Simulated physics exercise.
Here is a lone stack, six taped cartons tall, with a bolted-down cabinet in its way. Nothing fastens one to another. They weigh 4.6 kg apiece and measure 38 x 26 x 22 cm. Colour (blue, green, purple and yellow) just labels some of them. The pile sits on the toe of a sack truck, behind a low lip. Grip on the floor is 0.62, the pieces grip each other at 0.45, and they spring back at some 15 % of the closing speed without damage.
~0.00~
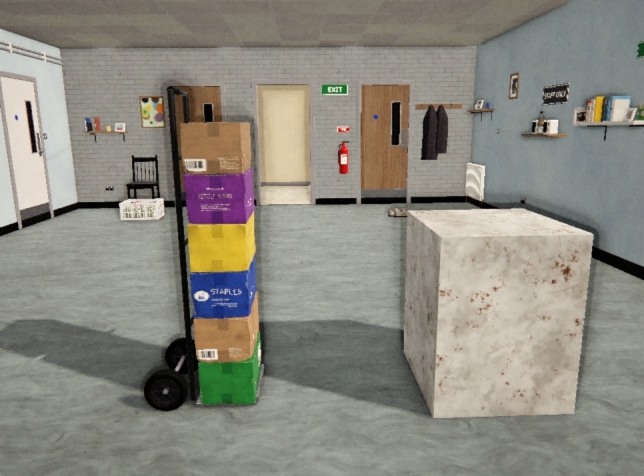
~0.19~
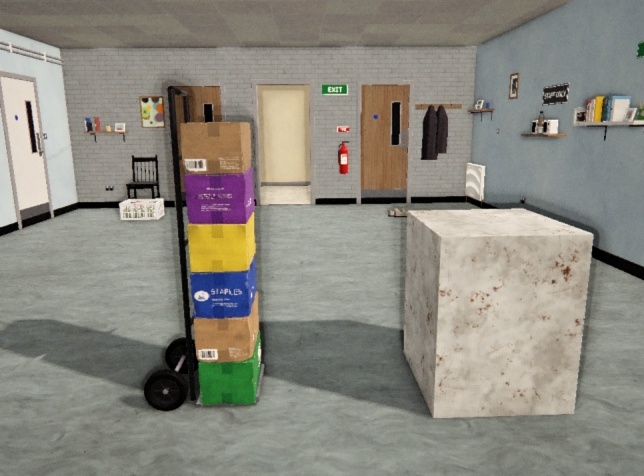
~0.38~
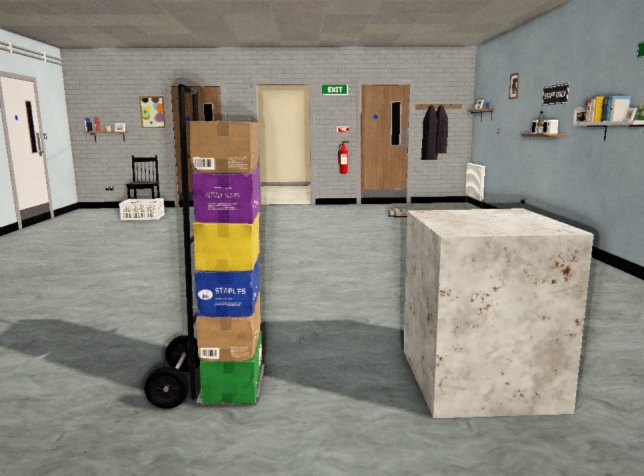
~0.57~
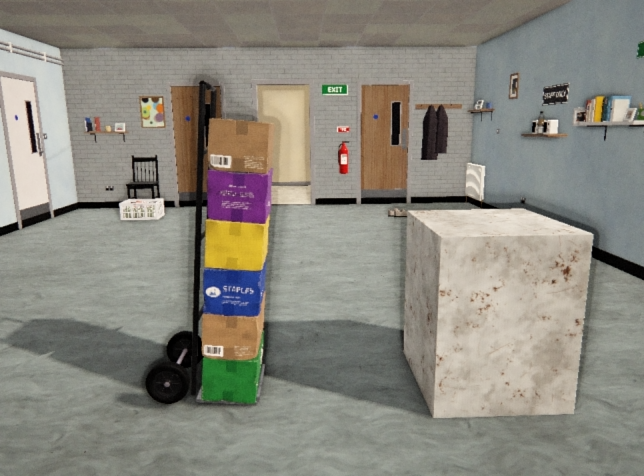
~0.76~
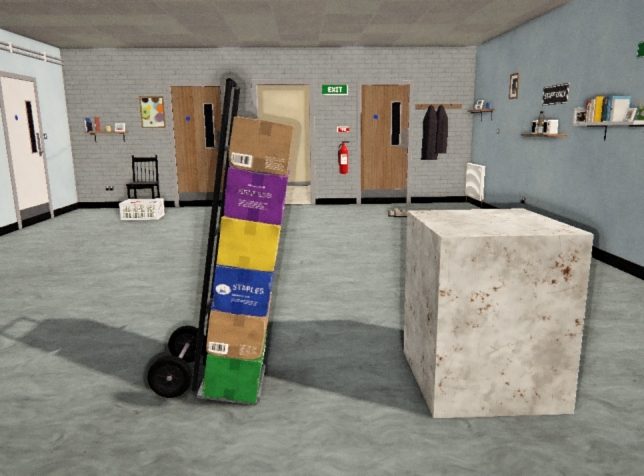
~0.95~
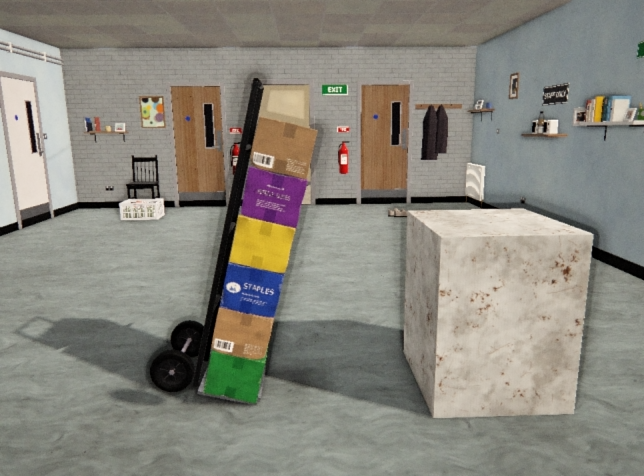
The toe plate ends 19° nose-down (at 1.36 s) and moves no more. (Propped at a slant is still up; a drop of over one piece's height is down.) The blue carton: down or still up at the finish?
In the end the blue carton holds its level.
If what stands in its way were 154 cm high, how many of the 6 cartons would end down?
Then 0.
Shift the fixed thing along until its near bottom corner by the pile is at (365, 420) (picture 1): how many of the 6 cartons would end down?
In that case 1.
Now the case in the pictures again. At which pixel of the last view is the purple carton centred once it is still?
Near (389, 248).
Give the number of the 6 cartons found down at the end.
2 of them.
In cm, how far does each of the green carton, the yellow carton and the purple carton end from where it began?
Moved: Green 10, yellow 60, purple 80.
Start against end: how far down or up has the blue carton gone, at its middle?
About 5 cm lower.
Around 1.12 s, none of the 6 cartons down, 6 disturbed; blue carton tipped 19°; purple carton tipped 19°.
Around 1.36 s, none of the 6 cartons down, 6 disturbed; blue carton tipped 31°; purple carton tipped 31°.
Around 1.56 s, 1 of the 6 cartons down; blue carton tipped 53°; yellow carton tipped 53°, 13 cm lower.
Finally (2.4 s), 2 of the 6 cartons down; blue carton tipped 60°, 7 cm lower; yellow carton tipped 60°, 19 cm lower; purple carton tipped 60°, 28 cm lower. Seen by the last camera, middles, blue carton near (314, 296), yellow carton near (353, 274).
